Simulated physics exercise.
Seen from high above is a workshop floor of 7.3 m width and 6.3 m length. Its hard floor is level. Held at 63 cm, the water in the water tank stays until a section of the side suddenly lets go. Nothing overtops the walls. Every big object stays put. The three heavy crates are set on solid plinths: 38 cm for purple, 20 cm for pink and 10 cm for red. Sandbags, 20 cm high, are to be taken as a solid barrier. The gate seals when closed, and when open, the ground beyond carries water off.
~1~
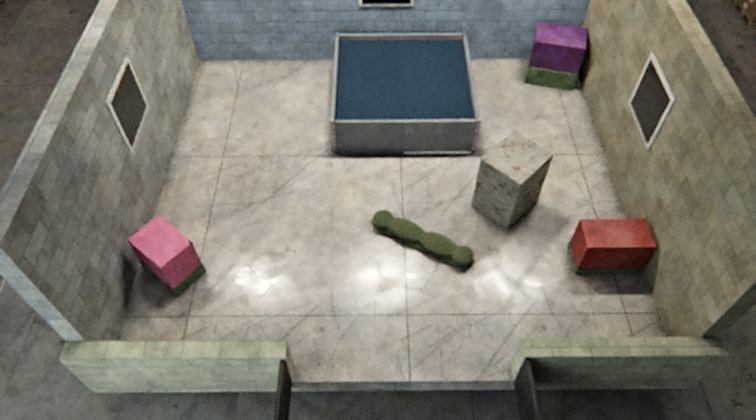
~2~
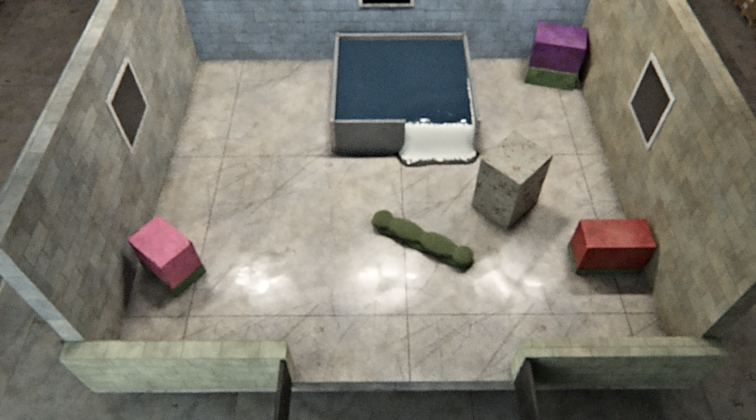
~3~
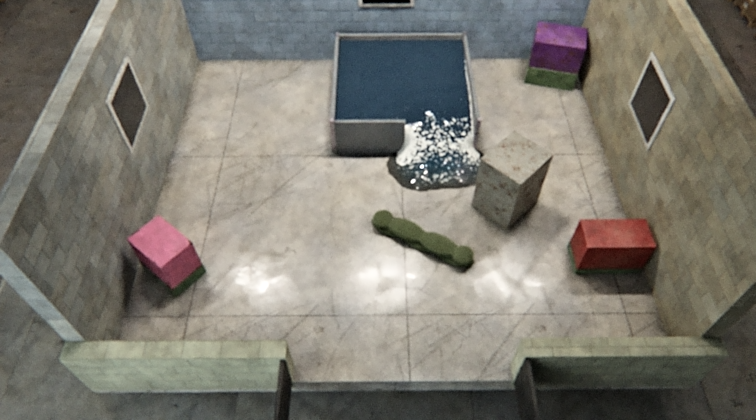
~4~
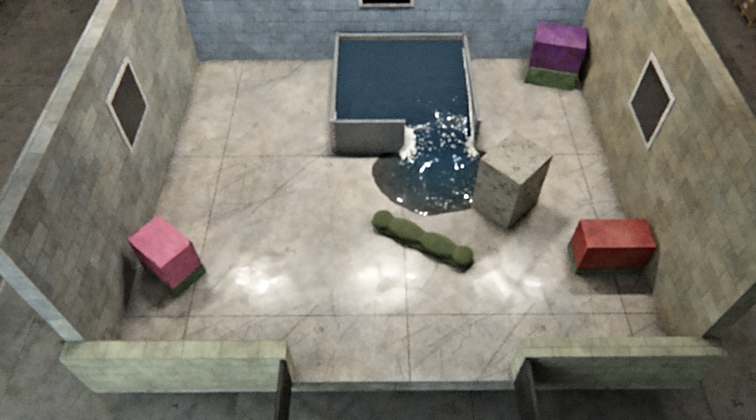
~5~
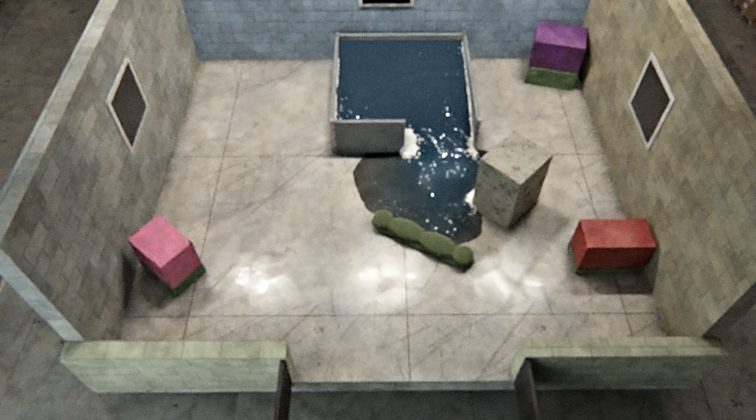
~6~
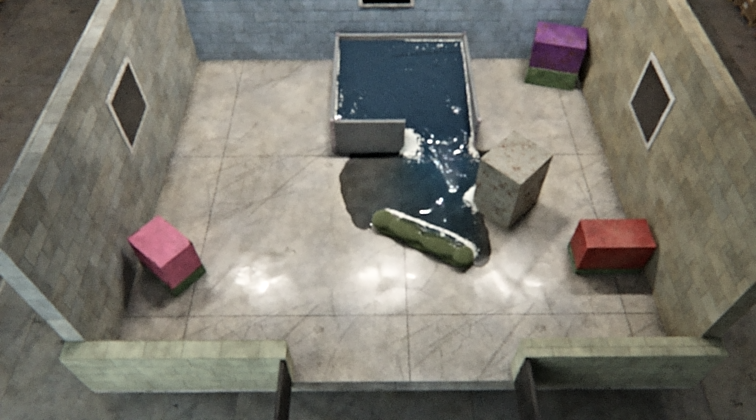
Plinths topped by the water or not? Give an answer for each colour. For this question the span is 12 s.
Purple crate: Not topped; pink crate: Not topped; red crate: Topped.
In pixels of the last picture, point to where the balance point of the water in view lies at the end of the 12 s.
Roughly (400, 171).
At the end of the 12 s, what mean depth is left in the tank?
9 cm.
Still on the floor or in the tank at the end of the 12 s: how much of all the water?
That would be close to 88 per cent.
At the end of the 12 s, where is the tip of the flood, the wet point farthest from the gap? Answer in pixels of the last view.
(110, 365).
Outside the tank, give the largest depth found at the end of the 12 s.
Max around 12 cm.
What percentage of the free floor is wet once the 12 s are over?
Wet share: Near 100 percent.
A moment later water covers 20 % of the floor and is deepest (46 cm) near (486, 192); purple plinth not reached, pink plinth not reached, red plinth not reached.
Soon after water covers 45 % of the floor and is deepest (43 cm) near (434, 238); purple plinth not reached, pink plinth not reached, red plinth reached.
Next water covers 70 % of the floor and is deepest (30 cm) near (421, 228); purple plinth reached, pink plinth reached, red plinth reached.
Later on water covers 85 % of the floor and is deepest (17 cm) near (421, 228); purple plinth reached, pink plinth reached, red plinth reached.
At the end water covers 100 % of the floor and is deepest (12 cm) near (549, 64); highest at the purple plinth 17 cm, highest at the pink plinth 10 cm, highest at the red plinth 24 cm.
